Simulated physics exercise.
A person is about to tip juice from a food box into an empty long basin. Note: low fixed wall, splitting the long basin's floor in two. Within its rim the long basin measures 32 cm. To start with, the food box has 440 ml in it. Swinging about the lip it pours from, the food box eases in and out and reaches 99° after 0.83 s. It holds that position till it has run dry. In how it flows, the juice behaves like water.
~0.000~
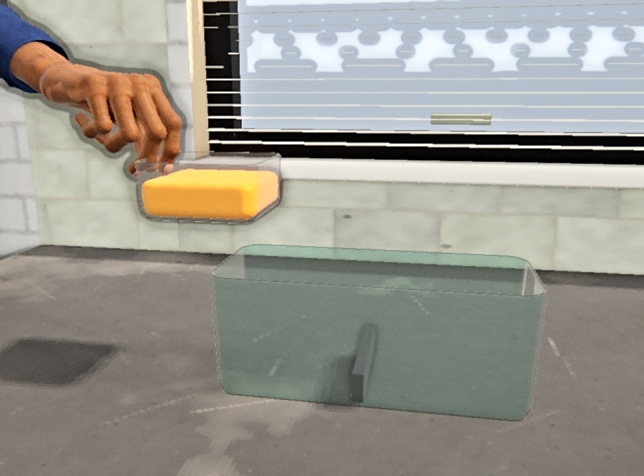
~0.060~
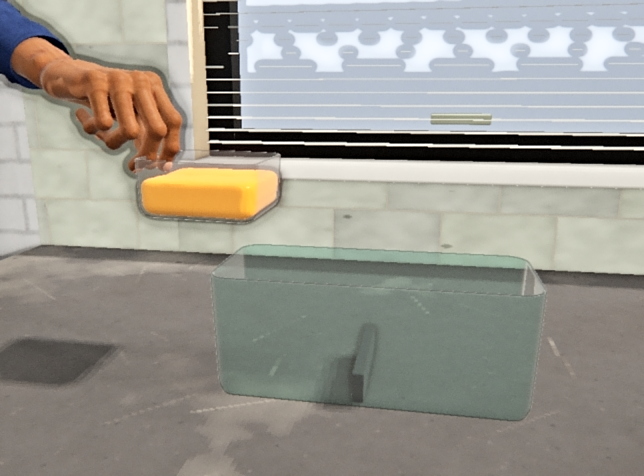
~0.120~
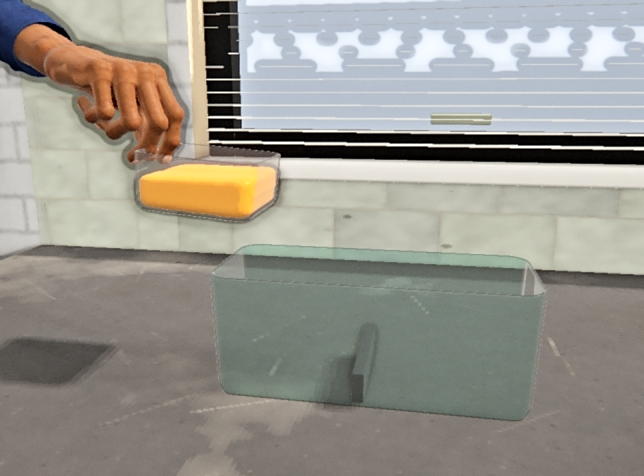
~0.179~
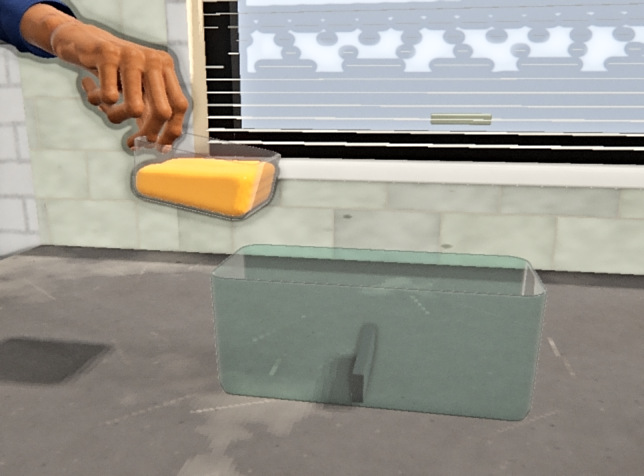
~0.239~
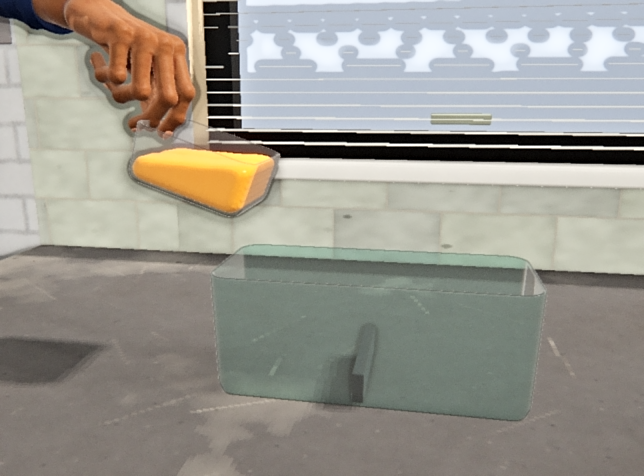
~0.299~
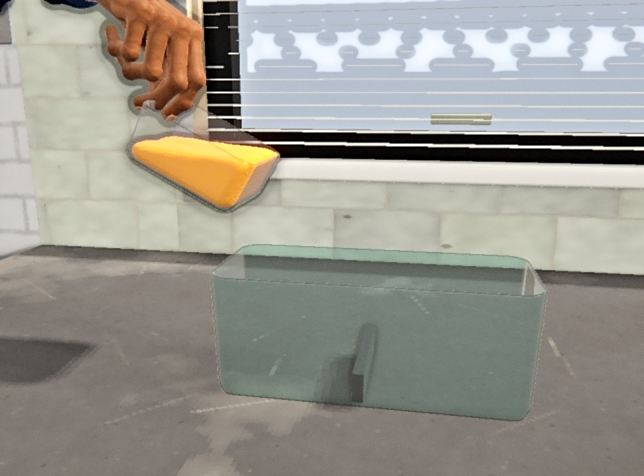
A hand tilting a clear food box of orange juice gradually to the right above an empty, green-tinted long basin.
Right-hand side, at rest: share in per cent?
47 per cent.
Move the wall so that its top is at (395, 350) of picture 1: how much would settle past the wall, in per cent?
Around 5 %, I'd say.
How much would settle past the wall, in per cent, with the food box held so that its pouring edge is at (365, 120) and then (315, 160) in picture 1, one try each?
Respectively 90 and 80 %.
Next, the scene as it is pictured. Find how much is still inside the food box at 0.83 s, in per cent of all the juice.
Around 6 percent of it.
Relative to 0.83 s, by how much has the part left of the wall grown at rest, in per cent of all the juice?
Near 18 percent, more or less.
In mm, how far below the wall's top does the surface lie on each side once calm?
About 18 mm left, about 22 mm right.
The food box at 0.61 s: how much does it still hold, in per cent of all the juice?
At that time about 30 in a hundred parts are still held.
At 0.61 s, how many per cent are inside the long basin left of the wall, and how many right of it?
18 left and 0 right, roughly.
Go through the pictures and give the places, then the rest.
It leans 0°; its right rim is at (269, 161); the juice meets the walls at (164, 176) and (269, 179); the long basin's rim runs from (228, 261) to (536, 277); the wall's top is at (364, 350), in the first frame.
It leans 1°; its right rim is at (269, 161); the juice meets the walls at (163, 176) and (269, 178), in the second frame.
It leans 5°; its right rim is at (269, 161); the juice meets the walls at (162, 171) and (267, 174), in the third frame.
It leans 11°; its right rim is at (268, 162); the juice meets the walls at (160, 165) and (266, 169), in the fourth frame.
It leans 19°; its right rim is at (268, 162); the juice meets the walls at (157, 154) and (266, 163), in the fifth frame.
It leans 28°; its right rim is at (267, 162); the juice meets the walls at (155, 142) and (267, 155), in the sixth frame.
Then, 0.61 s in, the tilt is 83° and 29 per cent is still to pour, 18 is left of the wall and 0 right of it.
Then, 0.83 s in, the tilt is 99° and 6 per cent is still to pour, 34 is left of the wall and 48 right of it.
Then, 1.07 s in, the tilt is 99° and 0 per cent is still to pour, 49 is left of the wall and 46 right of it.
Then, 1.33 s in, the tilt is 99° and 0 per cent is still to pour, 51 is left of the wall and 47 right of it.
Finally, 51 per cent lies left of the wall, 47 right of it and 2 outside.
